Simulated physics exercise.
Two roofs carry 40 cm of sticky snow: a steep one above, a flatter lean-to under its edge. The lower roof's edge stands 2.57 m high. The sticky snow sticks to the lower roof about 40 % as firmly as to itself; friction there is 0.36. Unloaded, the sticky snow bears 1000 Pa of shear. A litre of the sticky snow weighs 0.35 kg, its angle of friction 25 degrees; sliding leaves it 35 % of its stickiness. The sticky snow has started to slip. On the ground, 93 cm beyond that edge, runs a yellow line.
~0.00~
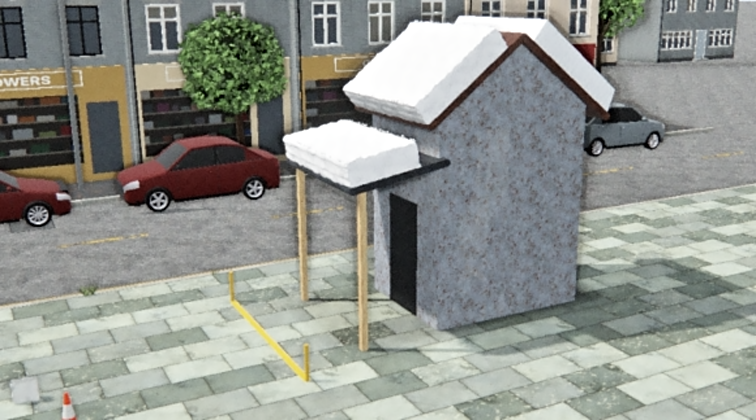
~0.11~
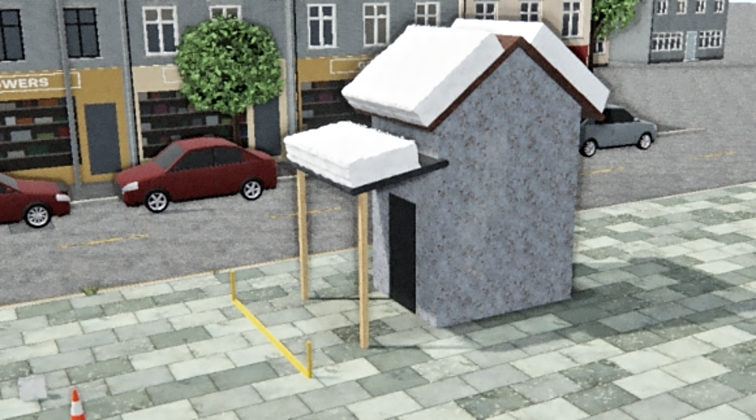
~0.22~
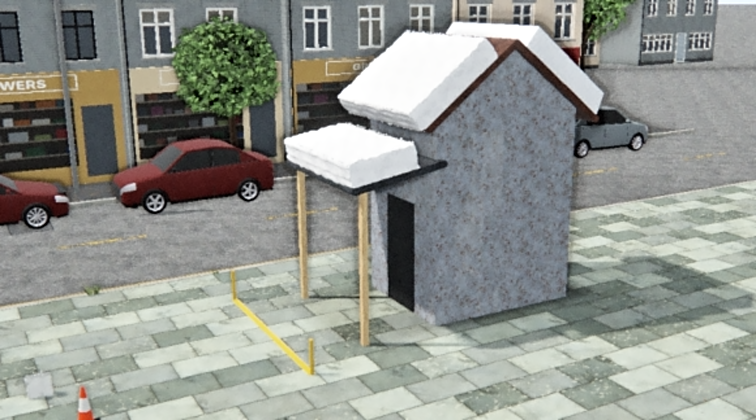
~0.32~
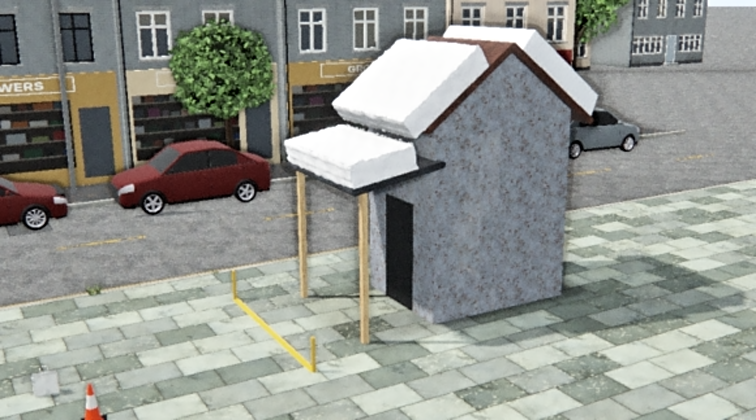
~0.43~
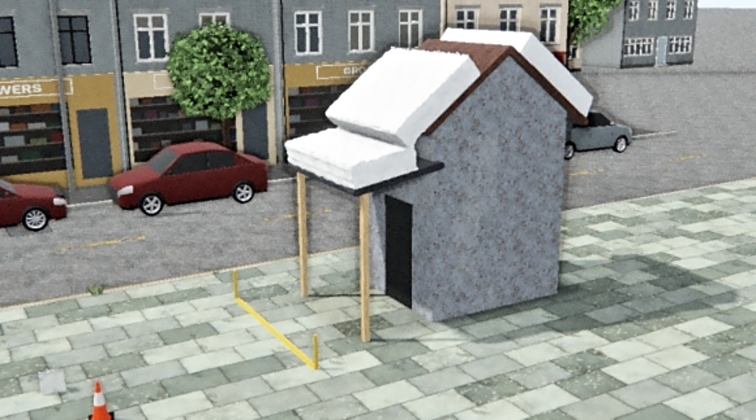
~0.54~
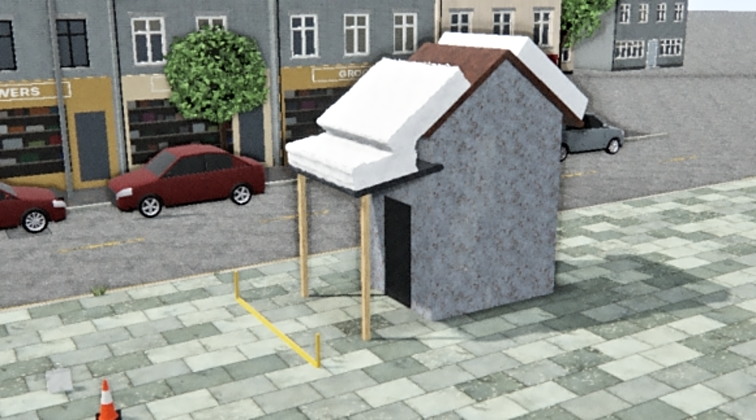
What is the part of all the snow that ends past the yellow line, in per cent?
The part of all the snow that ends past the yellow line is near 16 %.
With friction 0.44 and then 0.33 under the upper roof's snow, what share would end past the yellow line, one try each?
In that order: 0 %, 1 %.
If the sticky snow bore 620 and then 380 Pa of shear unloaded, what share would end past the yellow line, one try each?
In turn about 30 %, 40 %.
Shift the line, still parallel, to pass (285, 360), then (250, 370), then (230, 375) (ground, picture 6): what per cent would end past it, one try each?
In that order: 8 %, 1 %, 0 %.
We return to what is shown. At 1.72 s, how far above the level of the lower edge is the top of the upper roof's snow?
Some 1.0 m.
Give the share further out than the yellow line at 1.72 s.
About 1 %.
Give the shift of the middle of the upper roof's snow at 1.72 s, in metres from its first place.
About 1.8 m.
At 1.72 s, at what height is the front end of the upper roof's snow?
Roughly 2.6 m.
After 1.08 s, none is below the lower edge and 0 % is past the line.
After 1.72 s, 18 % is below the lower edge and 1 % is past the line.
After 2.36 s, 37 % is below the lower edge and 15 % is past the line.
After 3.00 s, 37 % is below the lower edge and 16 % is past the line.
After 3.80 s, at the end, 37 % is below the lower edge and 16 % is past the line.
